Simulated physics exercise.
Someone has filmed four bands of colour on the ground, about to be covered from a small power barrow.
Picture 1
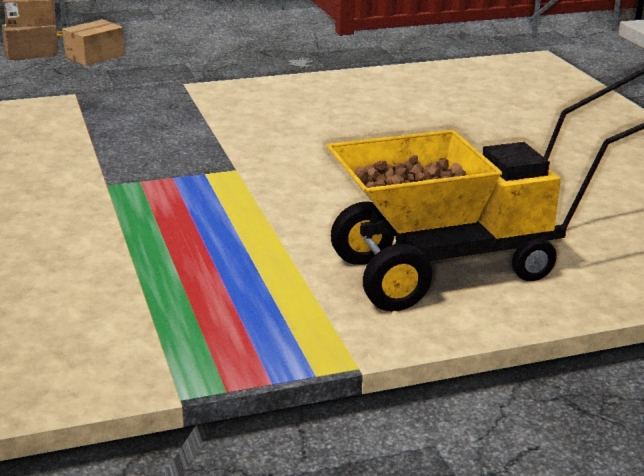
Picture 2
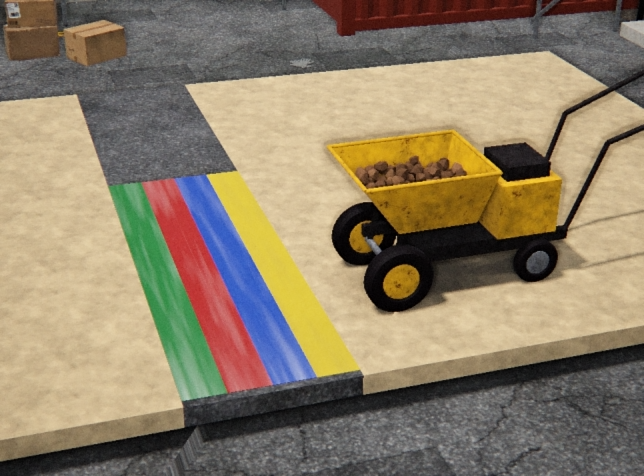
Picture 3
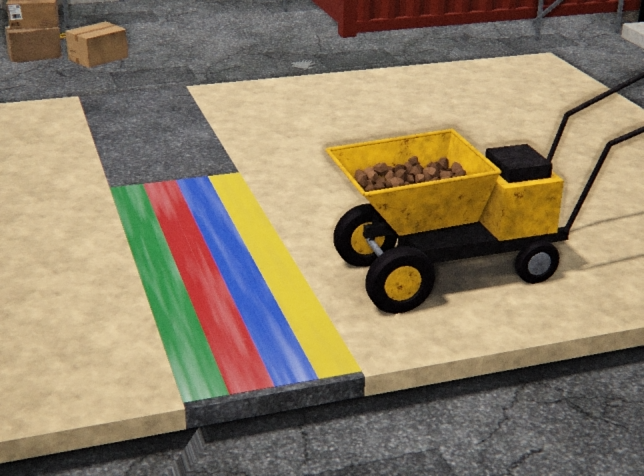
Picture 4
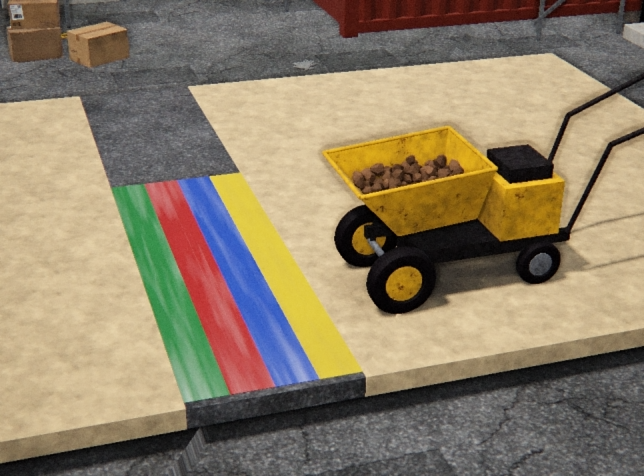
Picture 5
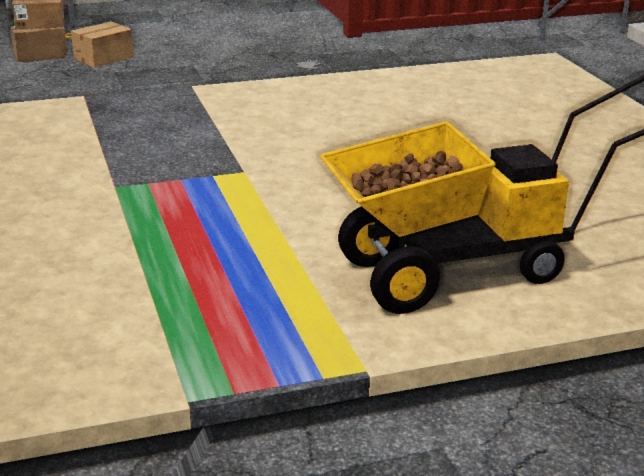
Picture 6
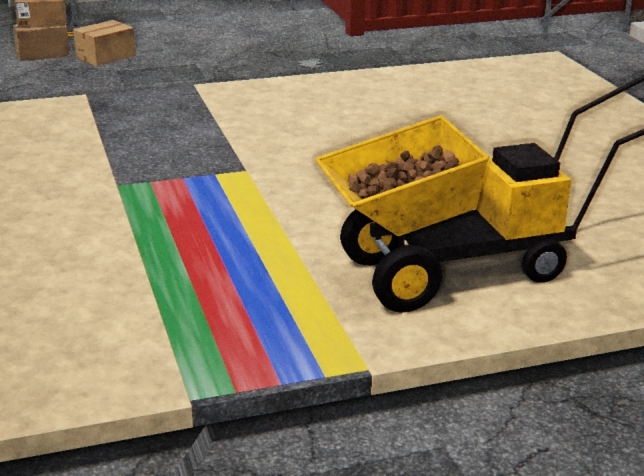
The yellow skip of a small power barrow, loaded with brown clods, sits level at first, then tilts slightly forward to the left, its lip dipping a little while the wheels stay put. Seen from above at an angle, pale slabs lie on a grey paved yard, with green, red, blue and yellow bands to the barrow's left. Cardboard boxes and a red container stand behind as the view drifts very slightly.
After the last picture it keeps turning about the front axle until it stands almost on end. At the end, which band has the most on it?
The heap favours the blue strip.
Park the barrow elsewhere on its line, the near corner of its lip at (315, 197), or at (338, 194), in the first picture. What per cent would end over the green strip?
About 40 and 20 per cent.
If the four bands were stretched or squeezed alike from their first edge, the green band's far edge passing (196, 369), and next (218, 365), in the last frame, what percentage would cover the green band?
About 10 and 20 per cent.
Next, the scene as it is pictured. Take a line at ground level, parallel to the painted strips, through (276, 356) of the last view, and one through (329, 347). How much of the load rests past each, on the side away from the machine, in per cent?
Roughly 40 per cent, and 90 per cent.
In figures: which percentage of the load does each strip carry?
About: Yellow strip 5, blue strip 45, red strip 30, green strip 5 per cent.
Soon after the last picture, skip tipped well over; all in the skip.
A little later, skip tipped steeply; most in the skip; a small part over the blue strip; a stray few over the red strip.
Later still, skip tipped right over; about a quarter in the skip; a stray few over the yellow strip; about a third over the blue strip; about a quarter over the red strip; a small part over the green strip.
At rest, skip tipped right over; a small part in the skip; a stray few over the yellow strip; about half over the blue strip; about a third over the red strip; a small part over the green strip; a stray few off the paint.
